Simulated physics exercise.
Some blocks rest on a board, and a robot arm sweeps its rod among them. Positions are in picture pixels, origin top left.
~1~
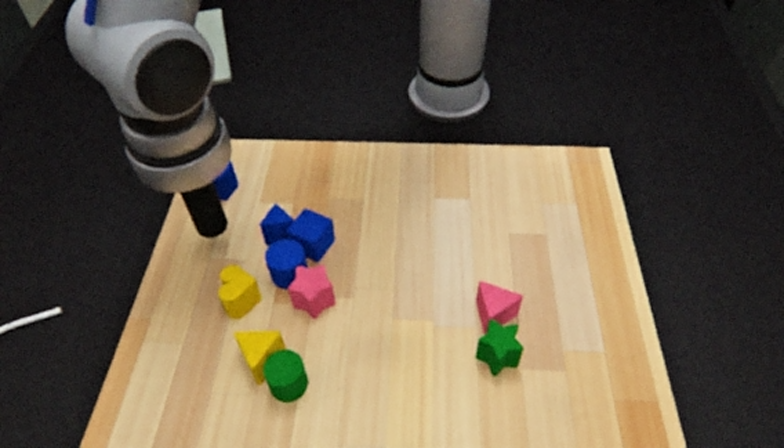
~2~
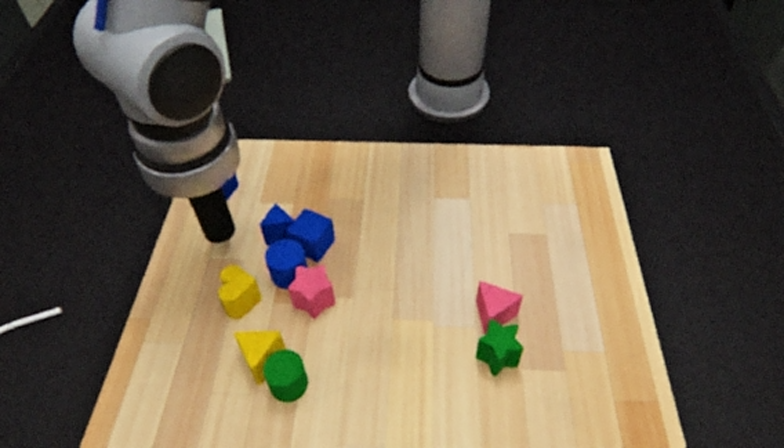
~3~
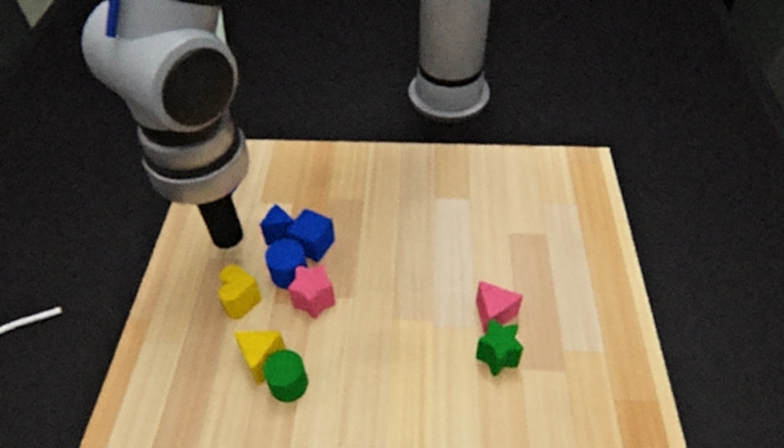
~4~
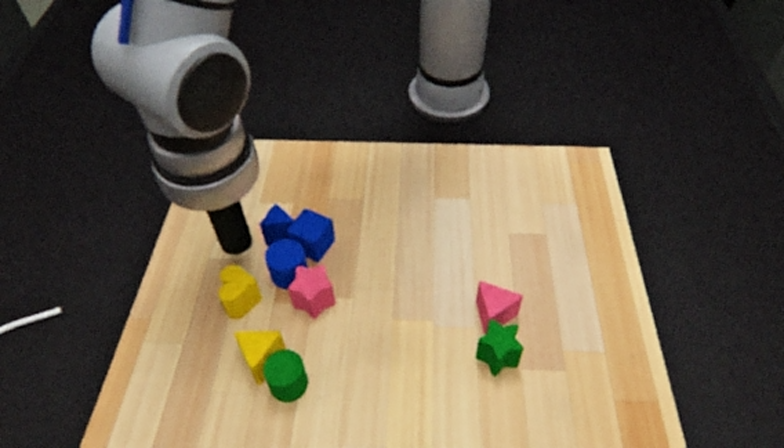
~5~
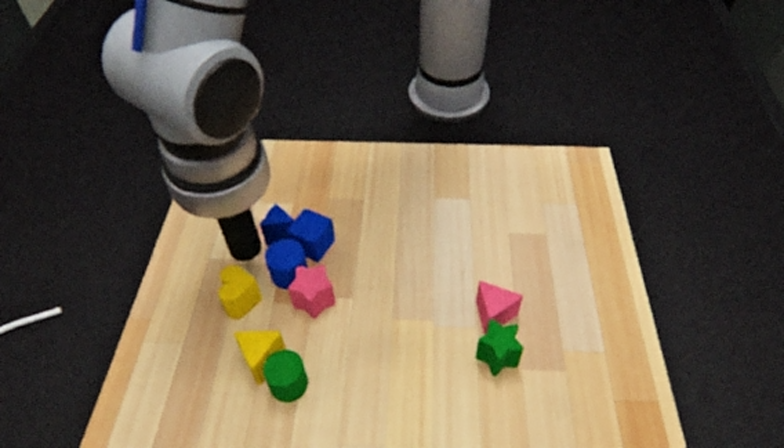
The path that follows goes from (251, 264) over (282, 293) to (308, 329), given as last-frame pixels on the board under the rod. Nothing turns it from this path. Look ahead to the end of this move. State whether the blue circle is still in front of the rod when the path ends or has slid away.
Fallen away.
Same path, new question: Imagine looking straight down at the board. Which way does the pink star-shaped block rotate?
Clockwise from above.
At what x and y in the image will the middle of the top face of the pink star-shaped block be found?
The answer is (331, 289).
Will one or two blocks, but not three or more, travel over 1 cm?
It seems so.
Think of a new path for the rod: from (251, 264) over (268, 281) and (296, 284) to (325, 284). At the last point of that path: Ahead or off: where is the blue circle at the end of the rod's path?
Pushed along.
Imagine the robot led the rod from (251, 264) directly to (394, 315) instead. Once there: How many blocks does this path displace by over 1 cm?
I expect two blocks to be moved by more than 1 cm.
On the path given first. One third of the way, rod at (268, 269); blue circle at (303, 257); pink star-shaped block at (322, 281), turned 40° clockwise.
Two thirds of the way, rod at (287, 291); blue circle at (311, 259); pink star-shaped block at (327, 284), turned 45° clockwise.
At the end, rod at (304, 315); yellow heart block still; blue circle at (311, 259); pink star-shaped block at (331, 289), turned 20° clockwise.
